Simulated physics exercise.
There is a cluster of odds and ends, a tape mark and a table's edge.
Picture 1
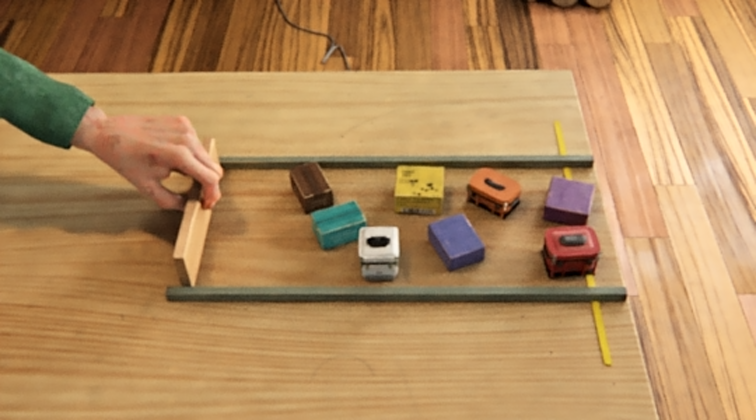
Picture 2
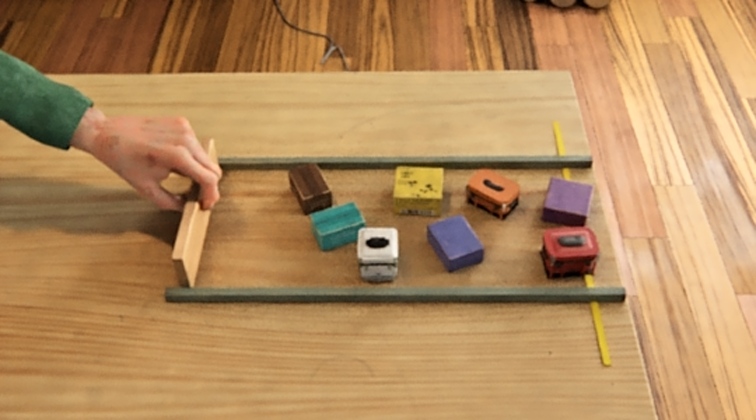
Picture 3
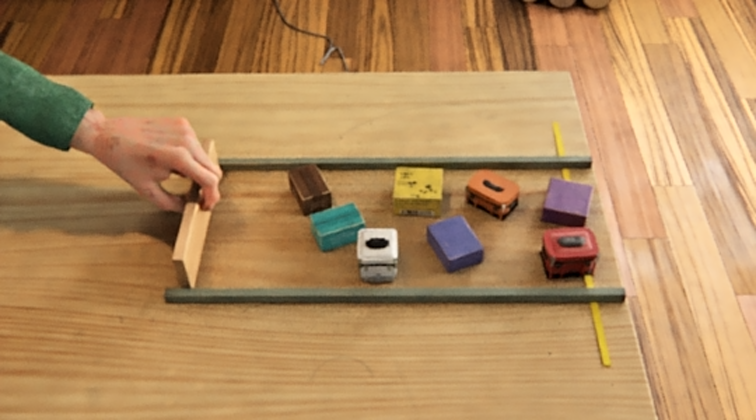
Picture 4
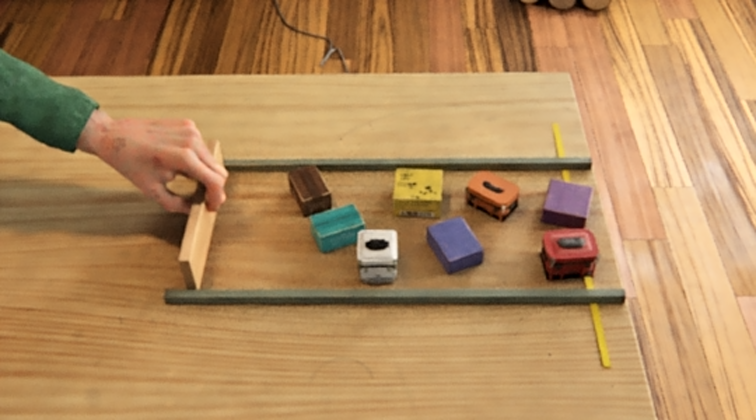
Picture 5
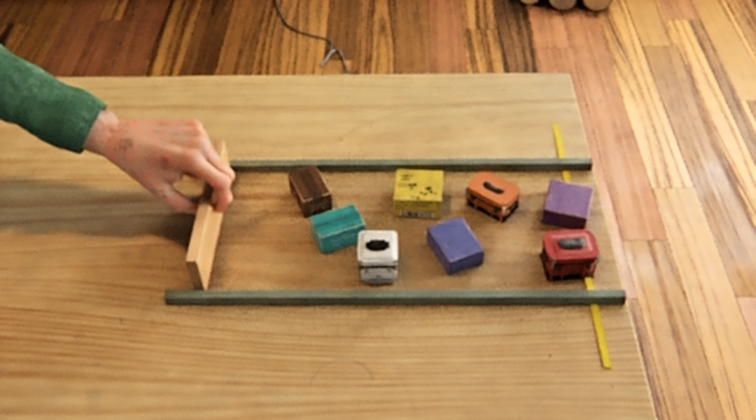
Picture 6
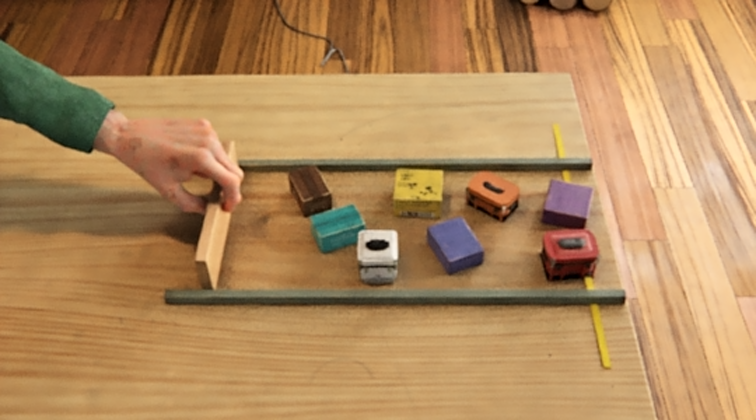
Hand in green sleeve holding a wooden board, then sliding it slightly right between two rails toward still, colourful blocks and cases.
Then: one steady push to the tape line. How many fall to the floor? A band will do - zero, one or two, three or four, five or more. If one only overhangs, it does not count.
Five or beyond lost.
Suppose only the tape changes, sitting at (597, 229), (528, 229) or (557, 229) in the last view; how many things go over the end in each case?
You'd get 8, then 3, then 5.
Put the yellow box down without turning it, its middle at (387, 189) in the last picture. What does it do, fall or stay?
That one drops down.
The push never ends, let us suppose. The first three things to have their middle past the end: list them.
In order: The purple block, then the orange case, then the red case.
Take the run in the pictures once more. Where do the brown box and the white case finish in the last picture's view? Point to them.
First (588, 193), then (608, 256).
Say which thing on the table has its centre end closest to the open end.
That's the turquoise box, it ends up nearest.
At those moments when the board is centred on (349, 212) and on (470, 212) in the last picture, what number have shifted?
The number moved is 2 and then 8.
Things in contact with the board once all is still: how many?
All in all, 3.
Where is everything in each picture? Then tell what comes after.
Purple block (569, 202); red case (570, 251); orange case (494, 193); board (199, 210); tape (579, 226), in the first picture.
Red case (569, 252); board (198, 211), in the second picture.
Orange case (493, 195); turquoise box (338, 227), in the third picture.
Purple block (567, 204); white case (378, 256), in the fourth picture.
Red case (569, 255); brown box (310, 191), in the fifth picture.
Purple block (568, 205); red case (569, 254); orange case (493, 196); board (219, 213); tape (578, 228), in the sixth picture.
Soon after, none off yet; purple block at rest near (568, 205); red case at rest near (569, 254); orange case at rest near (493, 196).
After that, none off yet; purple block displaced a little near (584, 206); red case at rest near (569, 254); orange case displaced about its own width near (533, 197).
And then, one off so far; purple block off the edge; red case tilting well over near (643, 271); orange case on its side near (625, 224).
In the end, the number that fall off is five or more; gone, yellow box, blue block, orange case, red case and purple block.
